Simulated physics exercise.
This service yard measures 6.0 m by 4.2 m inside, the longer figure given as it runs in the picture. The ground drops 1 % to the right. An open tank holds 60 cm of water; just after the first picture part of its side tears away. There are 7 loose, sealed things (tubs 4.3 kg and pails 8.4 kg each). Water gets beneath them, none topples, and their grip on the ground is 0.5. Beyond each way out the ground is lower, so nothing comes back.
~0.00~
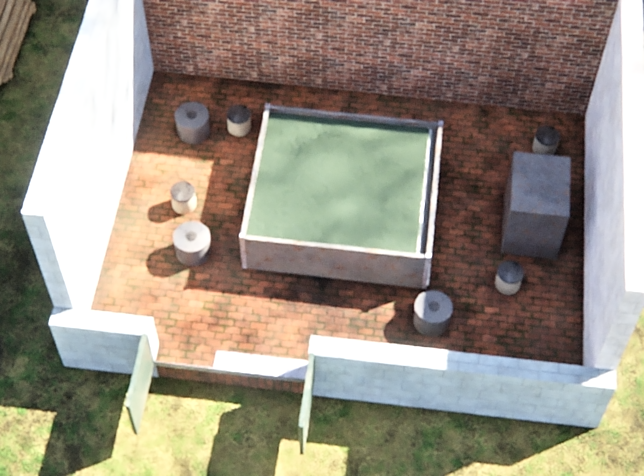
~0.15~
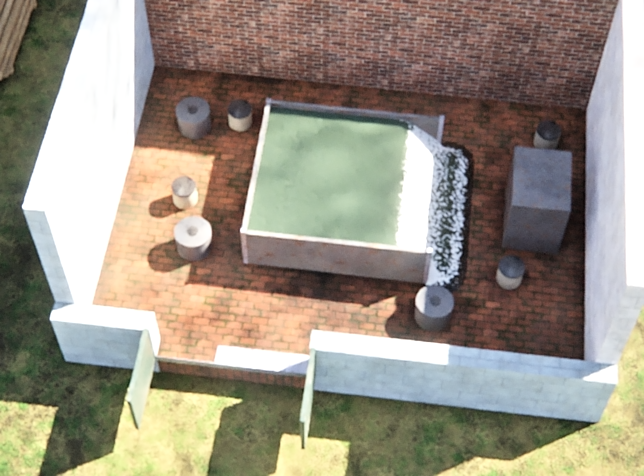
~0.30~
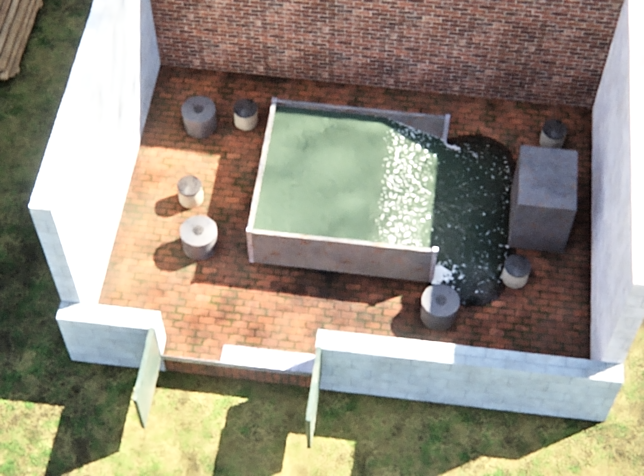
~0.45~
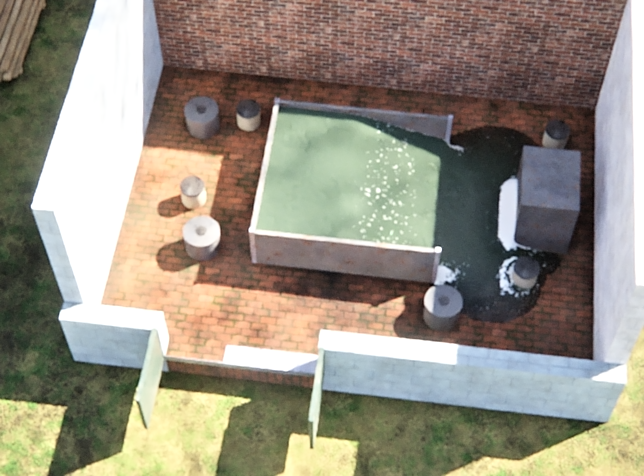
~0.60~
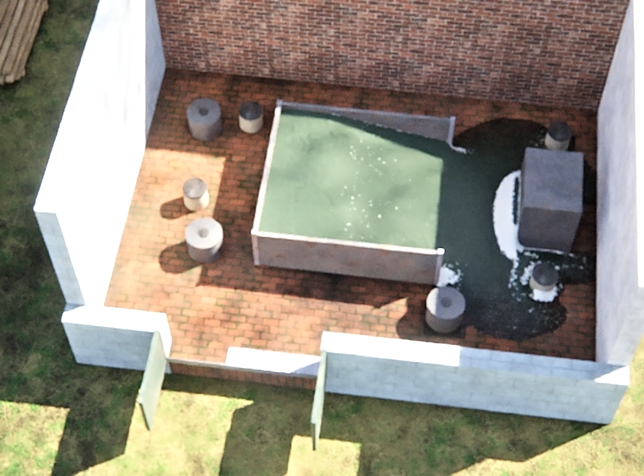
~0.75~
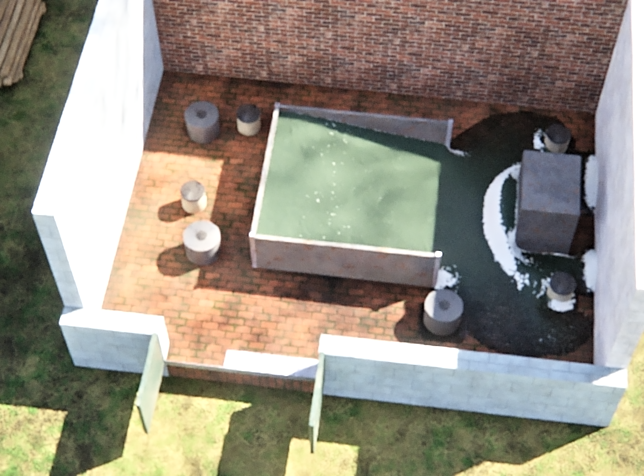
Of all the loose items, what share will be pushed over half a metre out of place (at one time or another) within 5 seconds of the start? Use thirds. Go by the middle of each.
That comes to one to two thirds.
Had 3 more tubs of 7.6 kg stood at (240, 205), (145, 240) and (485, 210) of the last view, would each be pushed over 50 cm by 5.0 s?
In turn: Short of it, less, past it.
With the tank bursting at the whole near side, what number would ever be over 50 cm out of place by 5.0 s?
In that case 3 of them.
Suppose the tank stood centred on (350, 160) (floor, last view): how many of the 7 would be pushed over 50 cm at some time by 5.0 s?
In that case 4 of them.
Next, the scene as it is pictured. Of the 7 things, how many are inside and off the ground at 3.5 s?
1 of them.
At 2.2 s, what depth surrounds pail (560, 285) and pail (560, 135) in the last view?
About 38 and 38 cm.
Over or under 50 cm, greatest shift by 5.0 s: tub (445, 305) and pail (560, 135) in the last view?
In turn: Over, past it.
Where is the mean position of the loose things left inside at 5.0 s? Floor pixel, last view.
Around (266, 207).
After 1.1 s 1 of 7 are over 50 cm from their spots; 1 afloat.
After 2.2 s 1 of 7 are over 50 cm from their spots; 2 afloat.
After 3.5 s 1 of 7 are over 50 cm from their spots; 1 afloat.
After 5.0 s 3 of 7 are over 50 cm from their spots, and 3 have been at some point; 2 afloat.
